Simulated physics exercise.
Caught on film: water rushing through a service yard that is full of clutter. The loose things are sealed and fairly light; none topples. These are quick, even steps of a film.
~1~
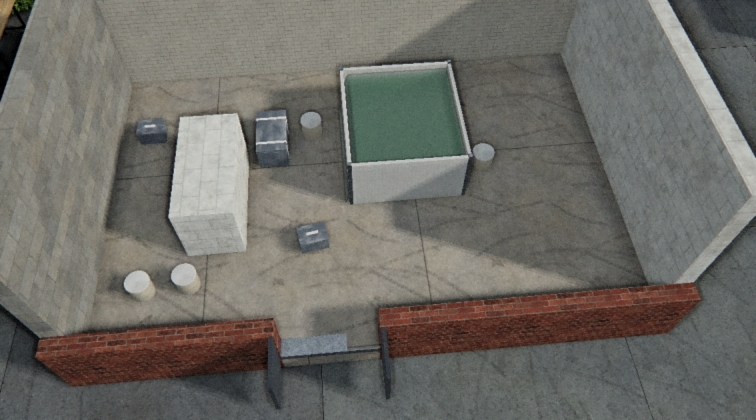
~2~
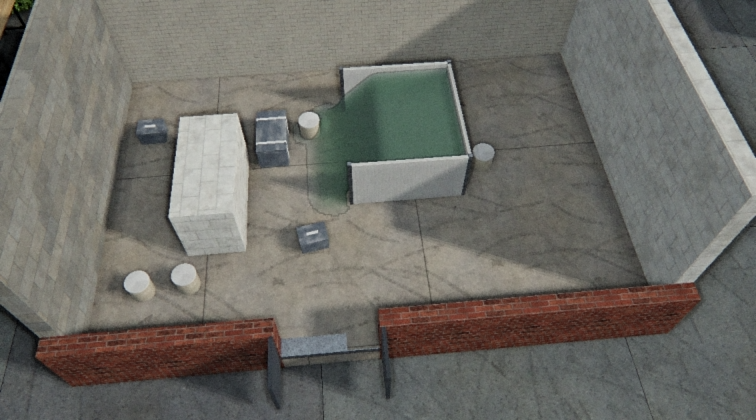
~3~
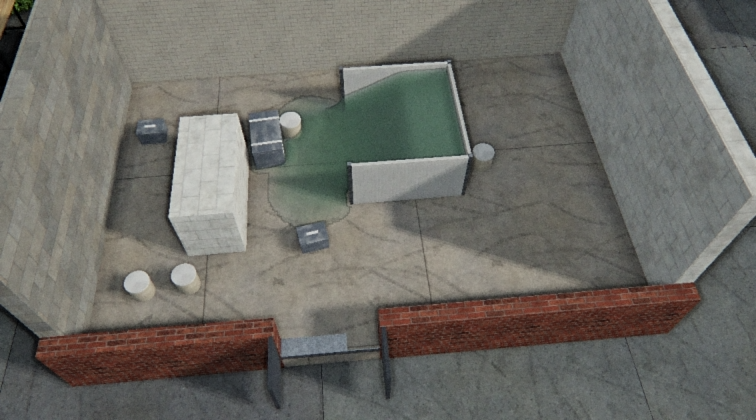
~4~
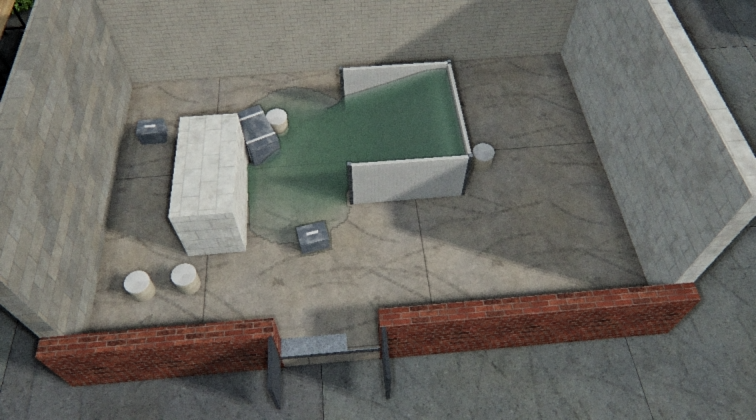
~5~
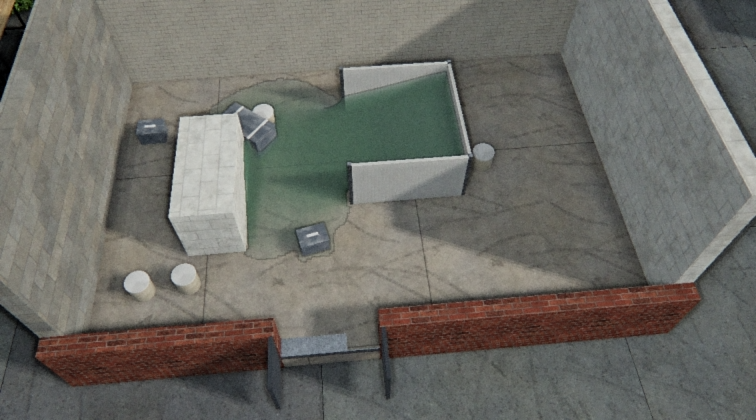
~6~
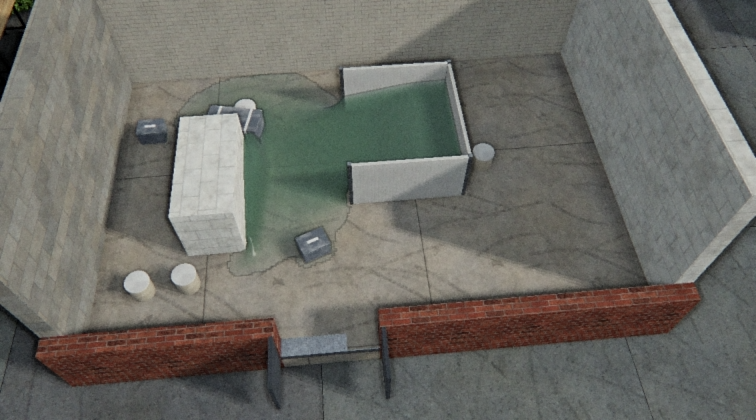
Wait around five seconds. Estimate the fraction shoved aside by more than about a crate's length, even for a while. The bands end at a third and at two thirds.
It is two thirds or above.
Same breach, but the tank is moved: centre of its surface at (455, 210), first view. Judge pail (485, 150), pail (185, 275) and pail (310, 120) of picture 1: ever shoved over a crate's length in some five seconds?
One after the other: Never so far, shifted that much, yes.
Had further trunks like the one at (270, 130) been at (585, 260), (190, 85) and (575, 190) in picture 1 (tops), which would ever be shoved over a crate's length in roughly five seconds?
One after the other: Short of that, that far or more, less than that.
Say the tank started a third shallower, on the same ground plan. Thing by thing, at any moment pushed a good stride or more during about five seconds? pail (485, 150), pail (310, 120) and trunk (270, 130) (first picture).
One after the other: Under that, moved that far, that far or more.
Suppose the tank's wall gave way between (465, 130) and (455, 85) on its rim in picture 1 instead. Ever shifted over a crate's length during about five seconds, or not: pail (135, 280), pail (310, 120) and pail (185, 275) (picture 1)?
In turn: Less than that, no, never so far.
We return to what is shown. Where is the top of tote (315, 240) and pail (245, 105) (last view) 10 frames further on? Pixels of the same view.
Roughly at (379, 262) and (132, 79).
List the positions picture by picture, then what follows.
The first picture shows a pail at (311, 120) rests on the ground; a trunk at (271, 130), on the bottom; 0 of 7 have shifted.
The second picture shows a pail at (309, 120) rests on the ground, close to its start; a trunk at (271, 130) rests on the ground; 0 of 7 have shifted.
The third picture shows a pail at (290, 120), on the bottom, a stride from its start; a trunk at (266, 131) rests on the ground, close to its start; 2 of 7 have shifted.
The fourth picture shows a pail at (276, 117), afloat, a stride from its start; a trunk at (255, 127), on the bottom, close to its start; 2 of 7 have shifted.
The fifth picture shows a pail at (263, 112), afloat, a stride from its start; a trunk at (245, 122) rests on the ground, a stride from its start; 2 of 7 have shifted.
The sixth picture shows a pail at (245, 106) floats, a stride from its start; a trunk at (233, 118) rests on the ground, a stride from its start; 3 of 7 have shifted.
A moment on, 2 of 7 are well off their spots; 2 afloat.
Next, 3 of 7 are well off their spots; 3 afloat.
Later, 5 of 7 are well off their spots; 5 afloat.
In the end, 6 of 7 are well off their spots, and 6 have been at some point; 5 afloat.
